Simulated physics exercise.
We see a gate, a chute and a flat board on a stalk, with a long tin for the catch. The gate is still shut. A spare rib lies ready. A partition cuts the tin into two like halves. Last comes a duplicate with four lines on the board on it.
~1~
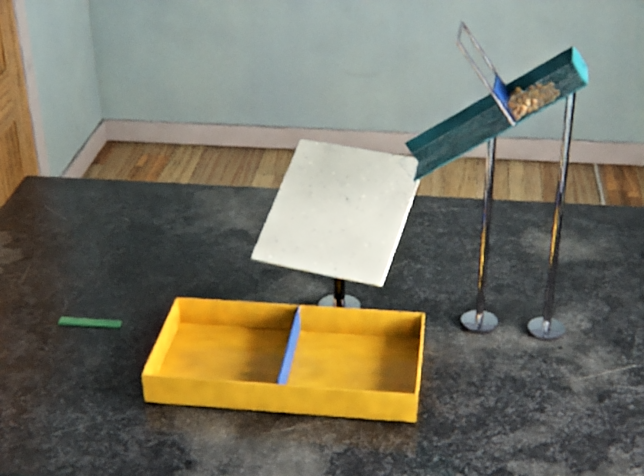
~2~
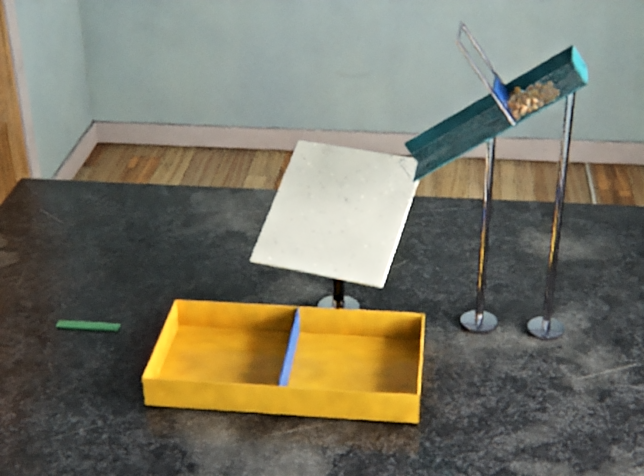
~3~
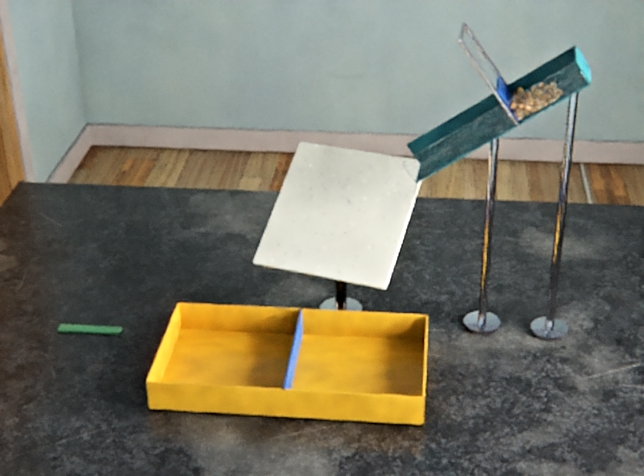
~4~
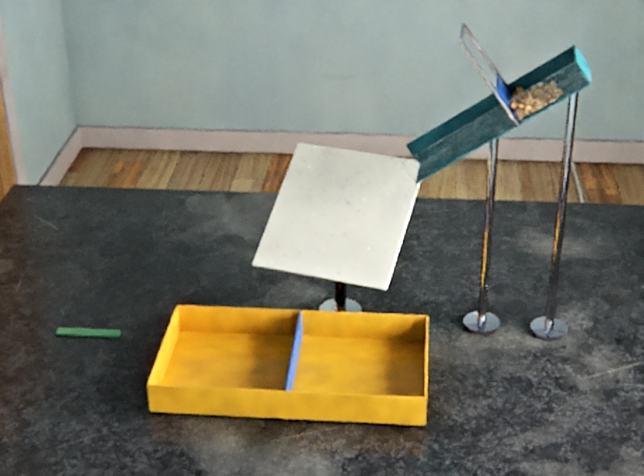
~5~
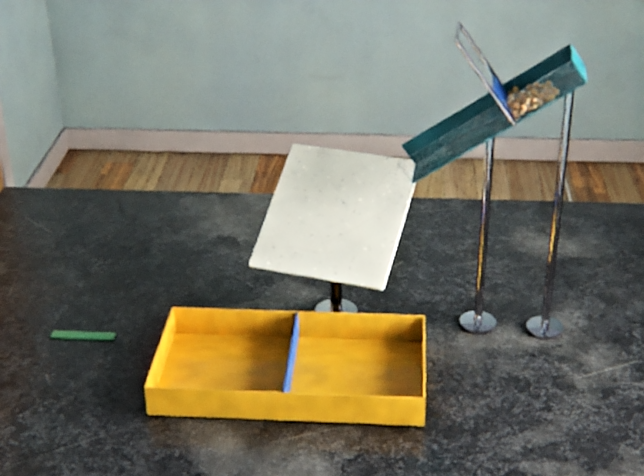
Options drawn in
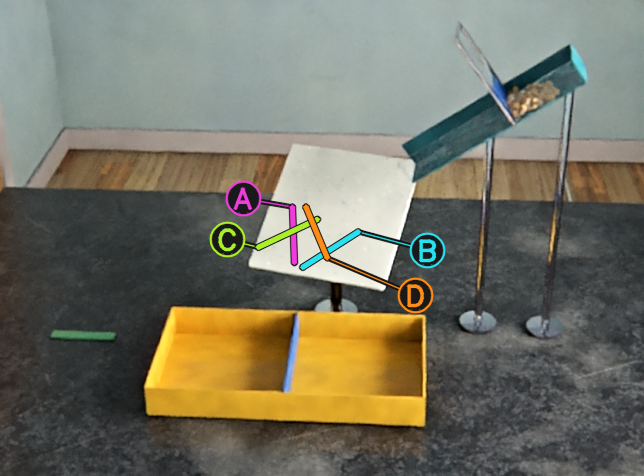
Nothing moves but the slightly shifting view of beads, teal chute, tilted board and yellow tray.
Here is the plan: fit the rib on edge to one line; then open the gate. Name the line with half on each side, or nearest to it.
The best line is A.
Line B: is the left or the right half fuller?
The left half.
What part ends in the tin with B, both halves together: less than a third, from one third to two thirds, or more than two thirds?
More than two thirds.
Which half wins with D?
The right half.
On the marked copy, line A from (292, 207) to (294, 262); line B from (358, 231) to (302, 267); line C from (317, 219) to (258, 247); line D from (305, 206) to (327, 257).
With A, of what is caught, about a third in the left half, about two thirds in the right.
With B, of what is caught, nearly all in the left half, a small part in the right.
With C, of what is caught, most in the left half, about a quarter in the right.
With D, of what is caught, a small part in the left half, most in the right.
